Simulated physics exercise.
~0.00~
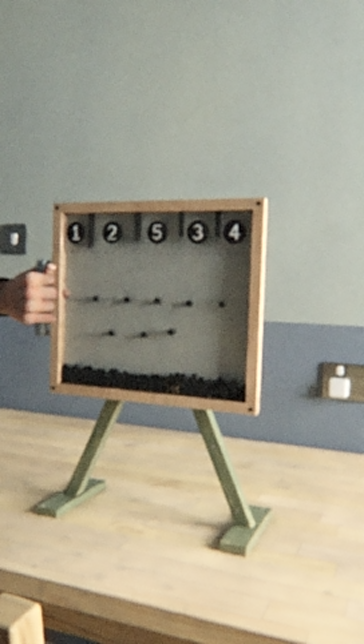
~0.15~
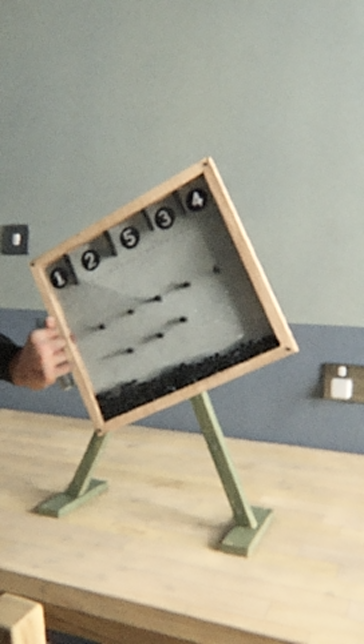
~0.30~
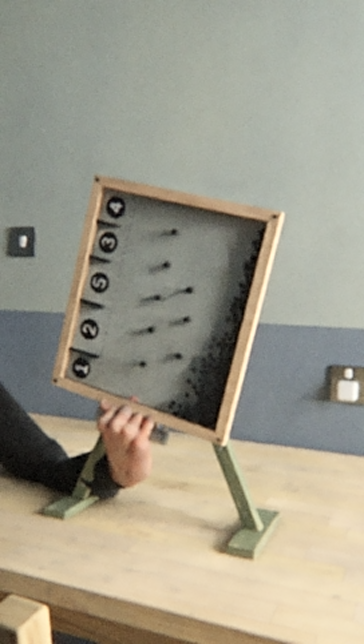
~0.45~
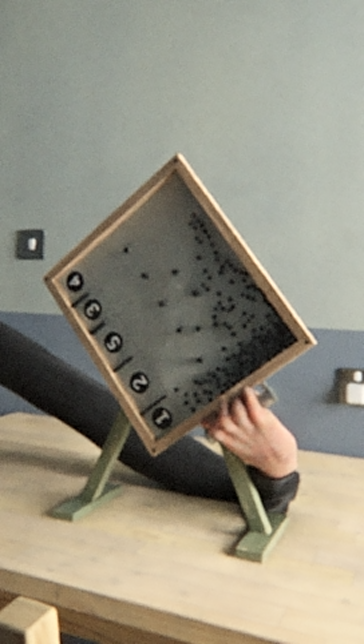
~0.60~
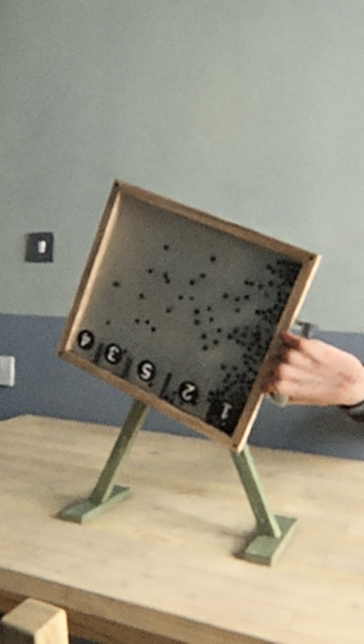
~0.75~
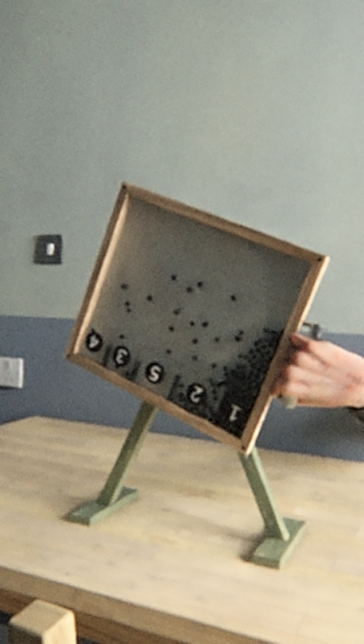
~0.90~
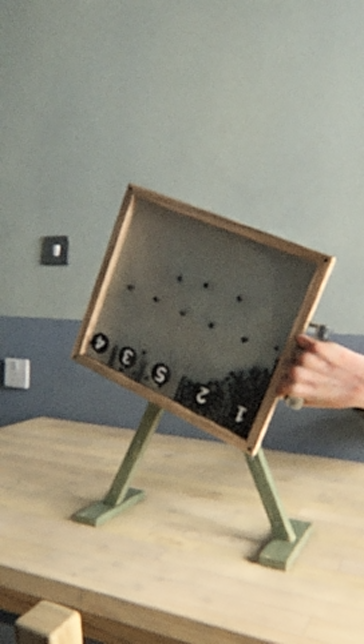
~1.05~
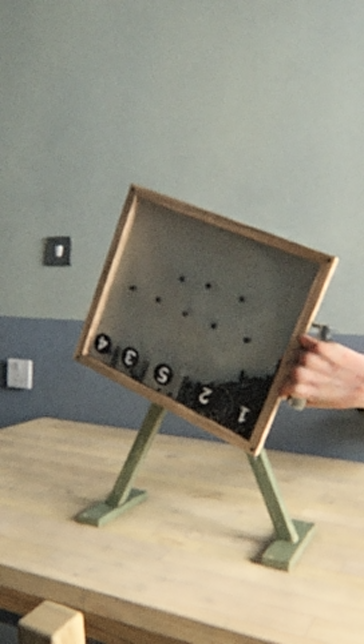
Black beads slide and scatter as a hand turns the framed box, settling lower right.
